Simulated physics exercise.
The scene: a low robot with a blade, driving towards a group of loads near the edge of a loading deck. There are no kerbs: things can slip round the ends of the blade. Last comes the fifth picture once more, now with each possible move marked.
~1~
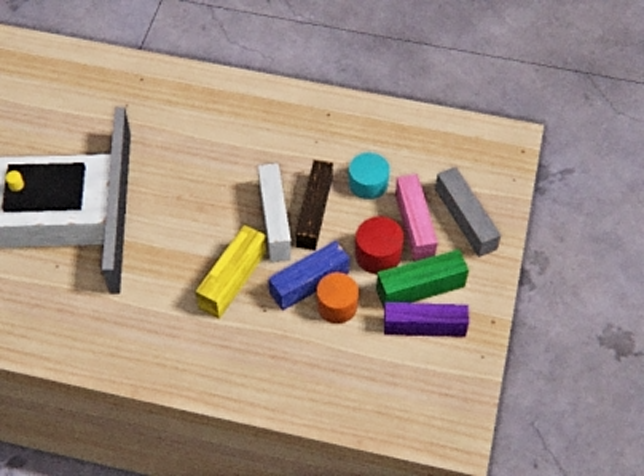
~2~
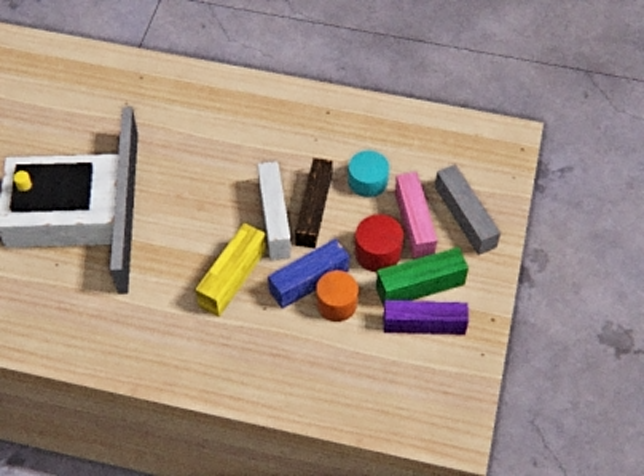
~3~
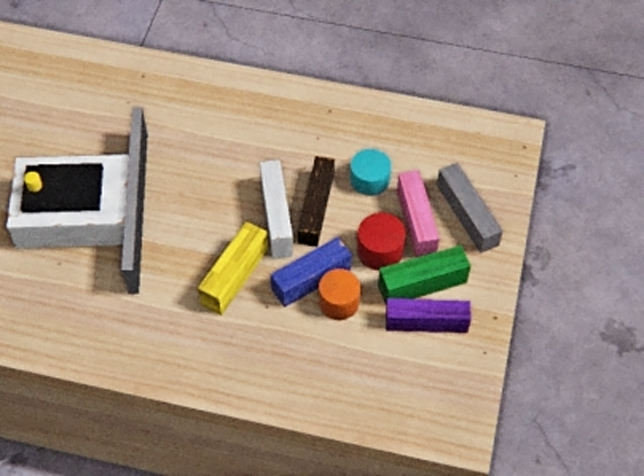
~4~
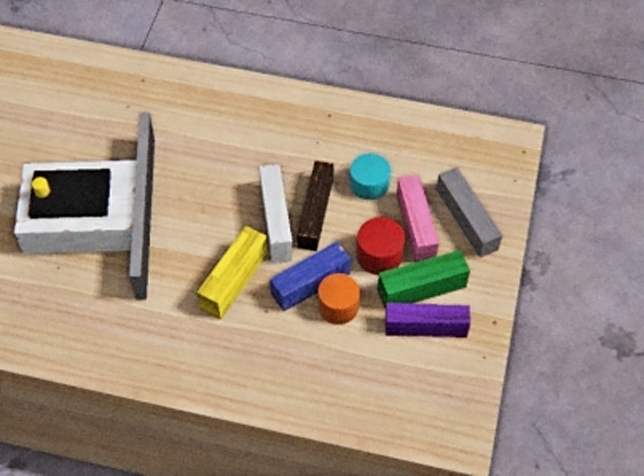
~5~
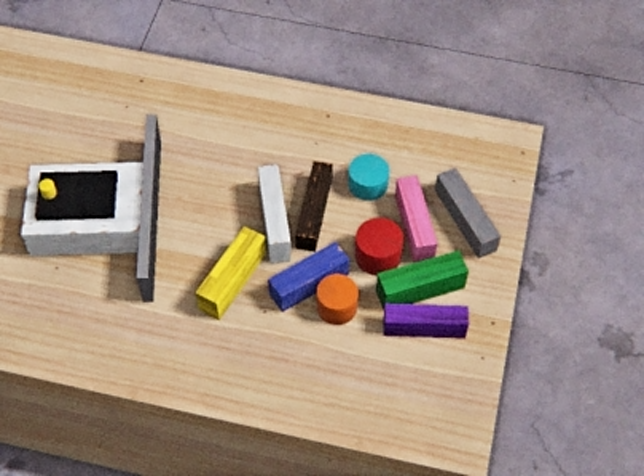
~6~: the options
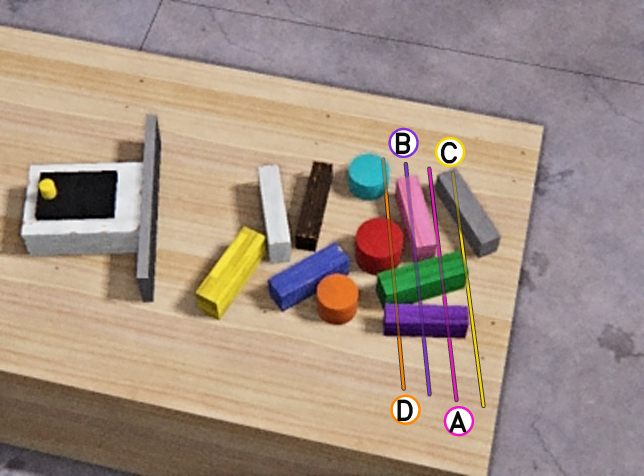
A low white robot with a grey blade across its front moved slowly a short way right across the wooden deck, while the colourful bars and round canisters ahead of it stayed put, untouched.
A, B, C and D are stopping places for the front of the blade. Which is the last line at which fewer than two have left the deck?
Up to line B.
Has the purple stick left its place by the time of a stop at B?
Yes.
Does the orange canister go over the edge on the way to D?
No.
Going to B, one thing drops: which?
It is the purple stick.
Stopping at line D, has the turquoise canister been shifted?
Yes.
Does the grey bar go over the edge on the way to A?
No.
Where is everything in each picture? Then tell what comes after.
Orange canister (338, 298); purple stick (426, 320); black bar (315, 205), in the first frame.
Robot (58, 186); green stick (422, 277), in the second frame.
Robot (69, 187); grey bar (469, 207), in the third frame.
Robot (77, 192); blue bar (310, 276), in the fourth frame.
Robot (83, 194); yellow stick (232, 273); red canister (379, 247); orange canister (337, 300), in the fifth frame.
On the marked copy, A at (442, 277); B at (417, 271); C at (467, 282); D at (393, 267).
Following B. Soon after the start, robot (178, 213); yellow stick (261, 276); blue bar (314, 277).
Later, robot (272, 232); purple stick (465, 330); grey bar (471, 211).
In the end, robot (350, 248); purple stick over the edge; green stick (499, 297); one fallen.
As for the rest, A drops two; C drops five; D is within the limit but short.
